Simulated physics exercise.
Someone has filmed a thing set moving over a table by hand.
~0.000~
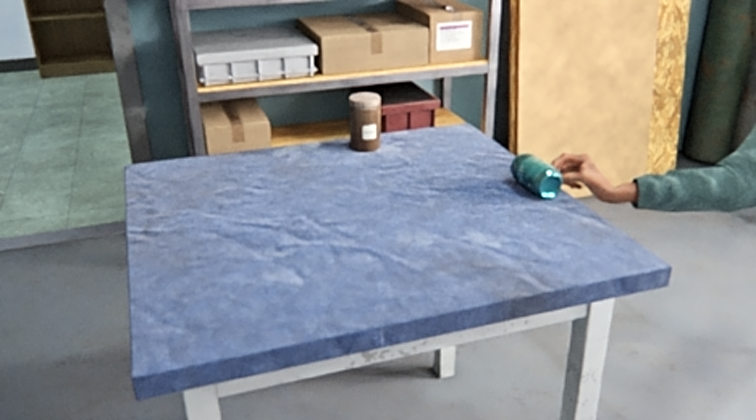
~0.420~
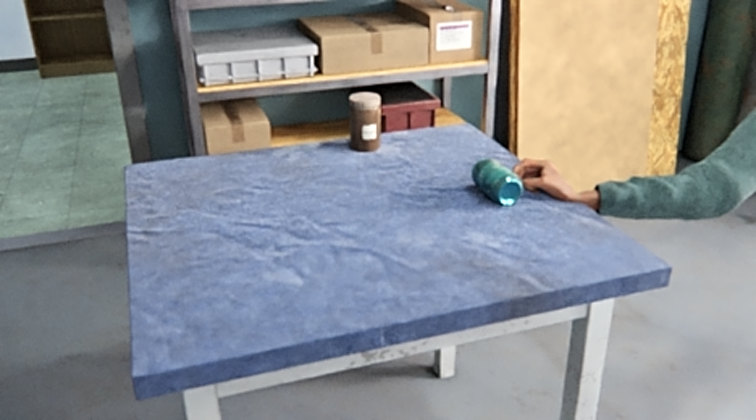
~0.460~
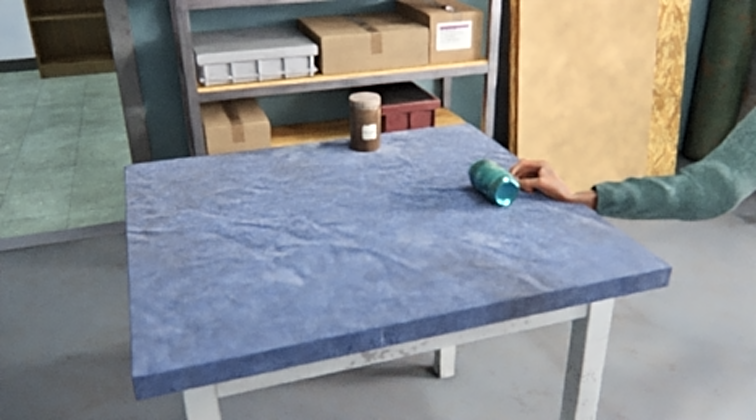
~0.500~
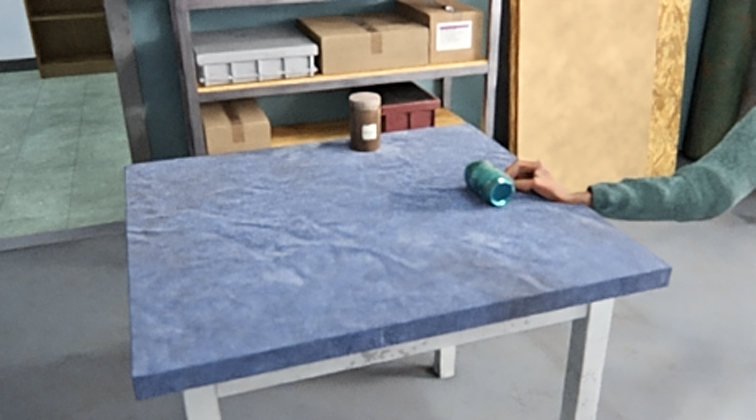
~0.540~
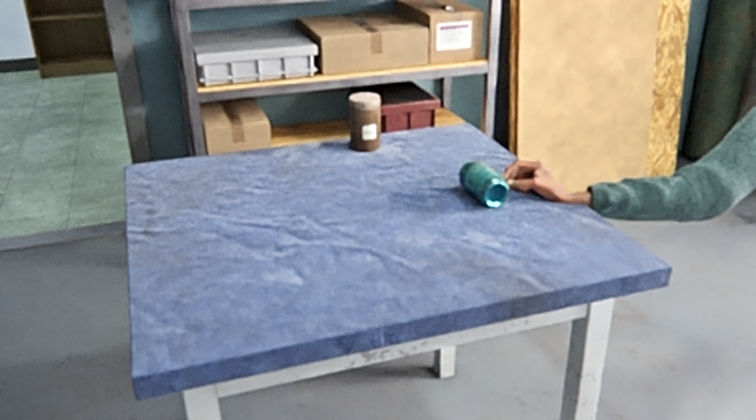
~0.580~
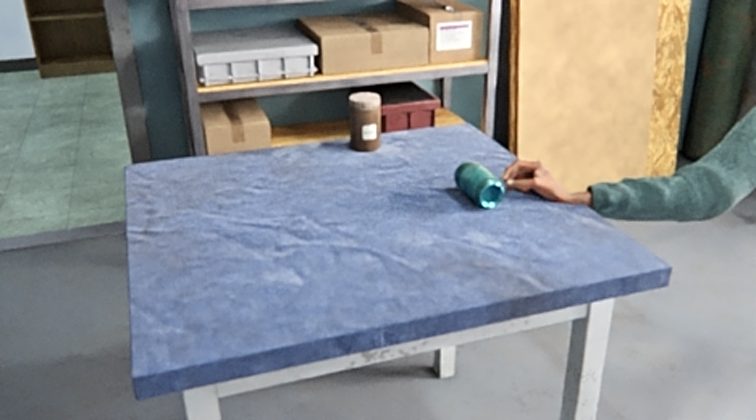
A hand in a green sleeve moved a turquoise can lying on its side leftward across a blue table, then stayed nearly still while the can shifted slightly farther left, away from the fingers.
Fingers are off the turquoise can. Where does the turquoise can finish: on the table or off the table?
The turquoise can is still on the table.
By 0.68 s, turquoise can moved about its own width near (468, 186).
By 0.88 s, turquoise can moved about its own width near (453, 188).
By 1.18 s, turquoise can moved about its own width near (447, 189).
When it is over (1.9 s), moved from the start, turquoise can. End places, in pixels of the last picture, turquoise can near (447, 189).
